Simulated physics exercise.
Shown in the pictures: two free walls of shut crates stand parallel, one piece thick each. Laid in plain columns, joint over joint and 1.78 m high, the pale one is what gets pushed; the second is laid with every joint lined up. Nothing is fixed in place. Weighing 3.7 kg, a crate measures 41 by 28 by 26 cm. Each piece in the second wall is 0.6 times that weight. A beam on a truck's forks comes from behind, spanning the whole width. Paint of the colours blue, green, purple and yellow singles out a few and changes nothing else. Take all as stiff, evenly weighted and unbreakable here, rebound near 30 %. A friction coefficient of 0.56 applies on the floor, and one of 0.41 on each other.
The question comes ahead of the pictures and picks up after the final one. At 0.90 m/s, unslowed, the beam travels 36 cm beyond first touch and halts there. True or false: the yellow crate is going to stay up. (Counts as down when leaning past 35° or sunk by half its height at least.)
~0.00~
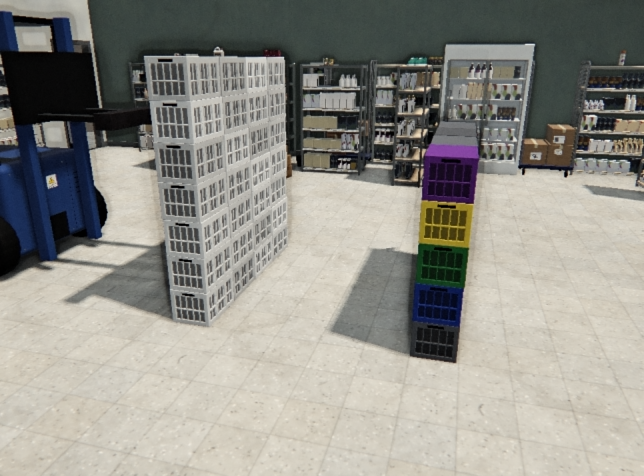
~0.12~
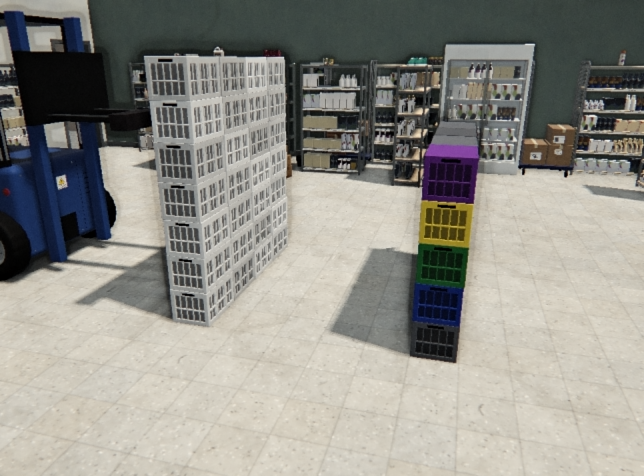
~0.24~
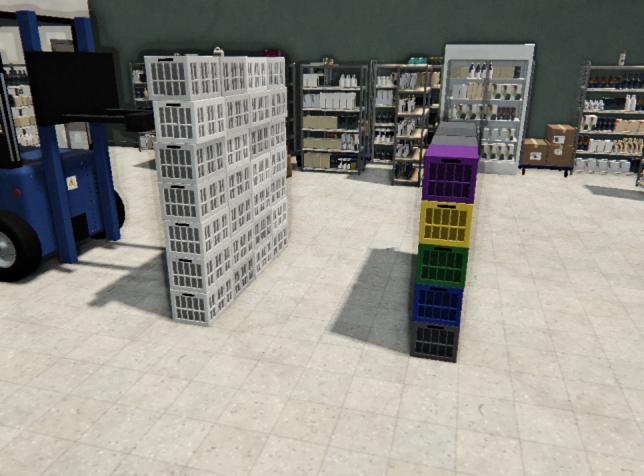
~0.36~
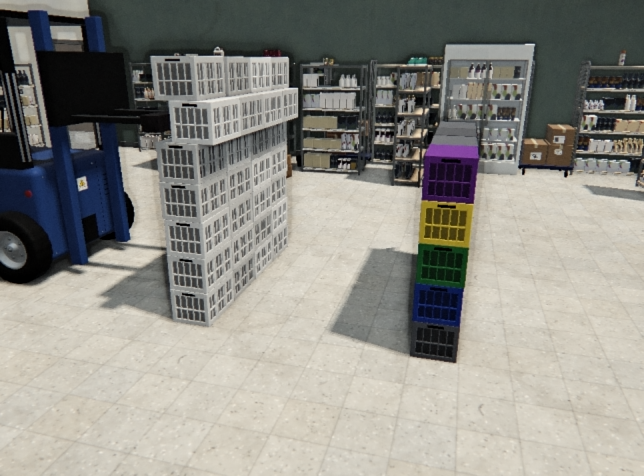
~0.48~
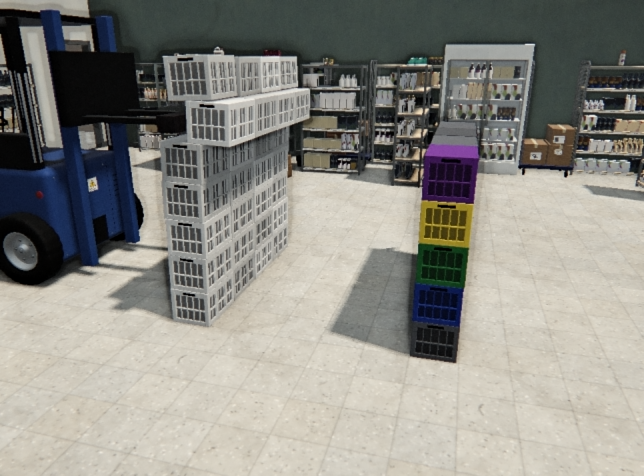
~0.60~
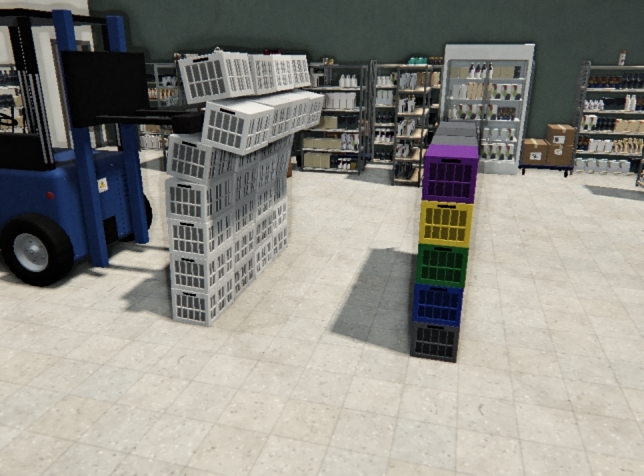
True.
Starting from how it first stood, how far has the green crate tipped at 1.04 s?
I'd put it at roughly 0 degrees away from its starting angle.
By 0.76 s, 4 of the pale wall down; none of the 20 crates of the second wall down; yellow crate unmoved.
By 1.04 s, 8 of the pale wall down; none of the 20 crates of the second wall down; yellow crate unmoved.
By 1.50 s, 11 of the pale wall down; none of the 20 crates of the second wall down; yellow crate unmoved.
When it is over (5.8 s), 11 of the pale wall down; none of the 20 crates of the second wall down; yellow crate unmoved; blue crate unmoved; green crate unmoved. In pixels of the last frame, middles, yellow crate near (447, 214), blue crate near (440, 291).
